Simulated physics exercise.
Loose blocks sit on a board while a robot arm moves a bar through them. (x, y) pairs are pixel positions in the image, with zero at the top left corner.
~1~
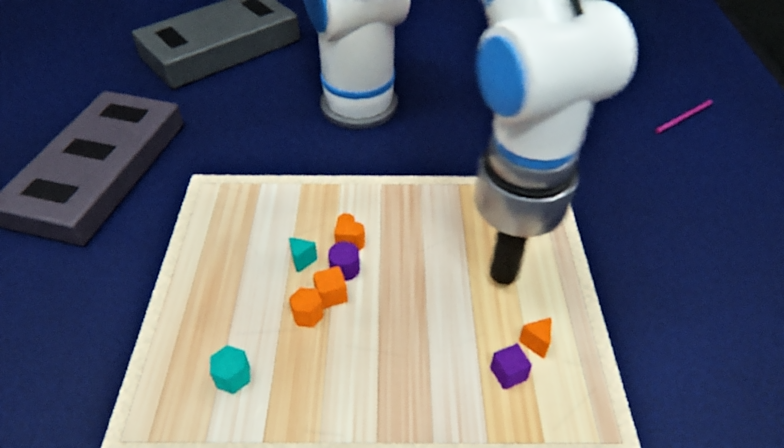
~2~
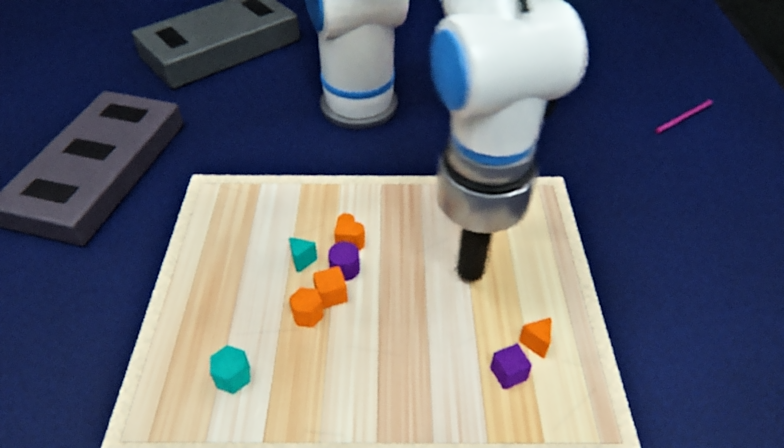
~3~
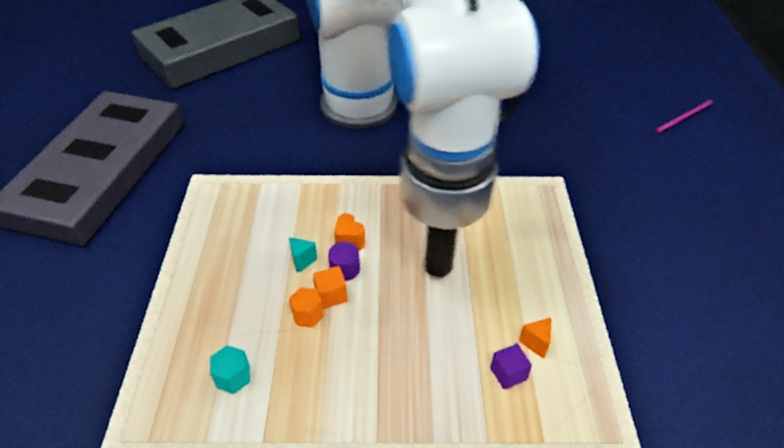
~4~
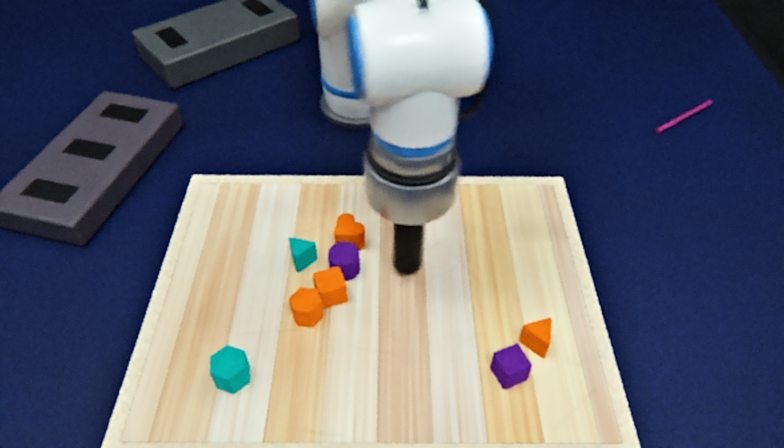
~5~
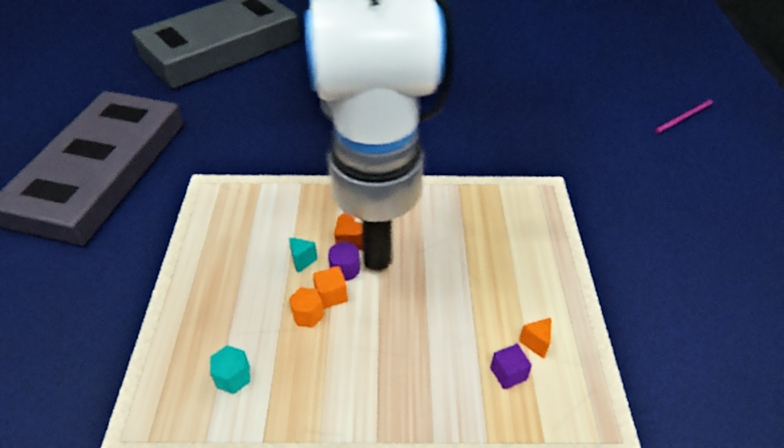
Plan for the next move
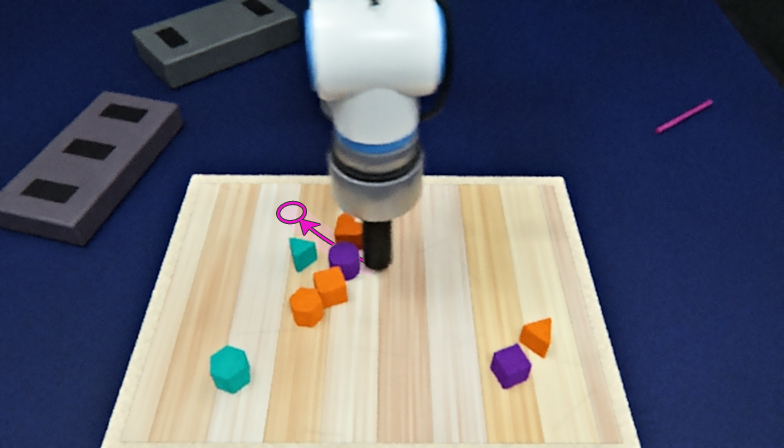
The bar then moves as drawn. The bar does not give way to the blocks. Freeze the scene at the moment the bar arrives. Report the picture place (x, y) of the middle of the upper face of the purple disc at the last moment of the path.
The point I'd pick in the picture is (322, 252).
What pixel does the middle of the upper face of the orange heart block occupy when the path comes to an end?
Most likely (337, 204).
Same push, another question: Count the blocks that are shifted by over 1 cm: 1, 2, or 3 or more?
Here I'd predict two blocks moving more than 1 cm.
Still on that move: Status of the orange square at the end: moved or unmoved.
It is still where it was.
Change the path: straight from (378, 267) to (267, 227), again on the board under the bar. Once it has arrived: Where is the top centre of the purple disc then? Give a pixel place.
It is going to be at (311, 254).
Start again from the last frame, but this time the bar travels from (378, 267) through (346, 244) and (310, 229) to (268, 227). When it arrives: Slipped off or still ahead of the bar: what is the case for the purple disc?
Slid off.
The drawn path runs from (378, 267) through (344, 251) and (316, 232) to (292, 212).
On the path given first. One third of the way, bar at (344, 243); purple disc at (322, 252); orange heart block at (341, 215).
Two thirds of the way, bar at (314, 224); purple disc at (322, 252); orange heart block at (337, 204), turned 30° clockwise.
At the end, bar at (290, 204); turquoise triangular piece not moved; orange square not moved; purple disc at (322, 252); orange heart block at (337, 204), turned 35° clockwise.
